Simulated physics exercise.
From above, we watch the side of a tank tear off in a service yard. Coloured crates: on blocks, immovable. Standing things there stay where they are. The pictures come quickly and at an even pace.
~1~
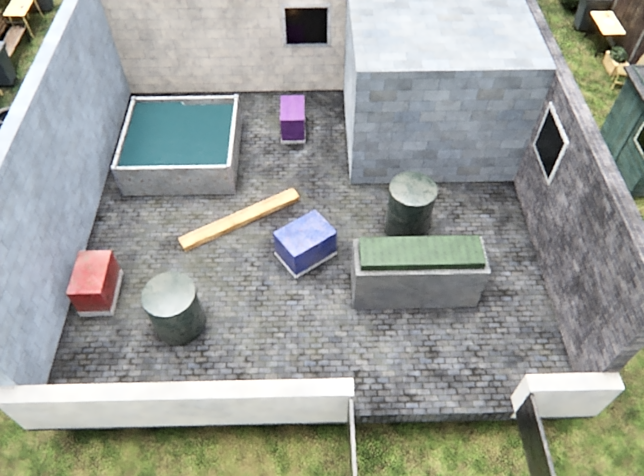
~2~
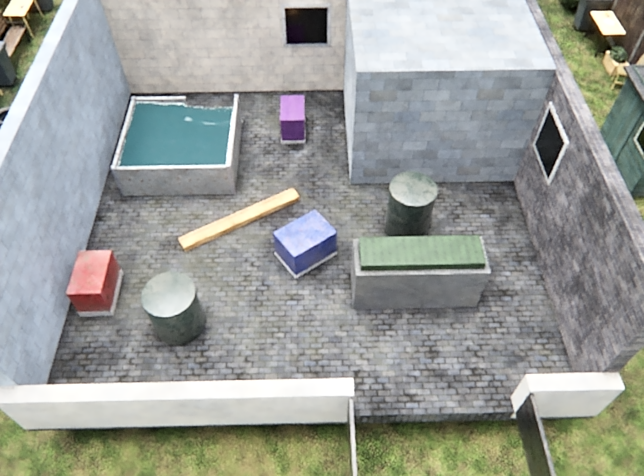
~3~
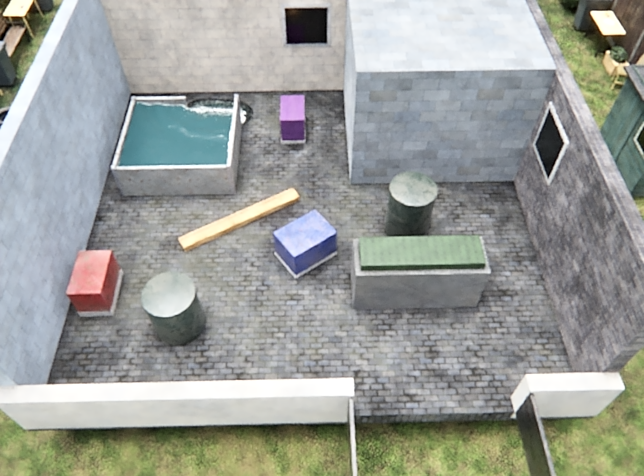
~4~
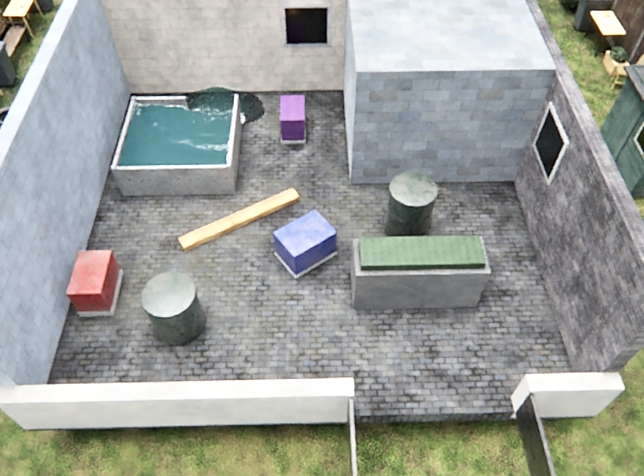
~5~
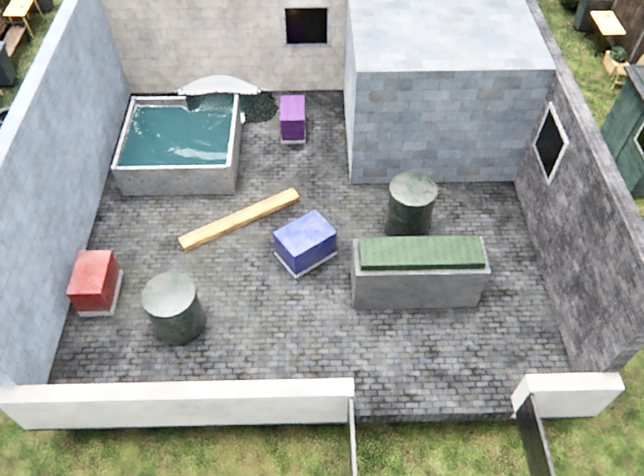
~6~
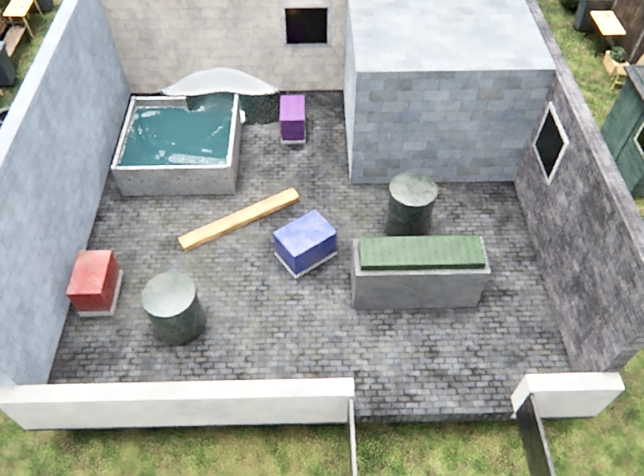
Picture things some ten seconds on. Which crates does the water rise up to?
At the end, the purple crate is left wet, the blue crate is left wet, the red crate is left wet.
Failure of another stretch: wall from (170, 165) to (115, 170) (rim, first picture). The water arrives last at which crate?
I'd go with the one in purple.
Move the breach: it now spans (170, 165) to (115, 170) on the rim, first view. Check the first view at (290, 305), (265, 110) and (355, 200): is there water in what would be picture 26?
Place one: Reached by the flood. Place two: Spared by the leak. Place three: Spared by the leak.
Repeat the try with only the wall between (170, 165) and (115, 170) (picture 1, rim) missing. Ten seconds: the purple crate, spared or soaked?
As it turns out, purple crate is left untouched.
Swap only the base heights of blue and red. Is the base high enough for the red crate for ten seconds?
Well, the red one is inundated then.
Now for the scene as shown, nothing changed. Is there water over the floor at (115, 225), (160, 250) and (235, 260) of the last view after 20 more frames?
First spot swamped, second spot clear, third spot clear.
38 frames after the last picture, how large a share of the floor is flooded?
Roughly 65 percent, I reckon.
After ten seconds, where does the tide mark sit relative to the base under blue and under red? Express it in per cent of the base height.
200 %, then 150 %.
A moment on, water covers 10 % of the floor; the purple crate water round its plinth, the blue crate not reached, the red crate not reached.
Next, water covers 15 % of the floor; the purple crate water round its plinth, the blue crate not reached, the red crate not reached.
Then, water covers 35 % of the floor; the purple crate water round its plinth, the blue crate water round its plinth, the red crate water round its plinth.
Later, water covers 65 % of the floor; the purple crate water round its plinth, the blue crate water round its plinth, the red crate water round its plinth.
In the end, water covers 90 % of the floor; the purple crate was topped, the blue crate was topped, the red crate was topped.
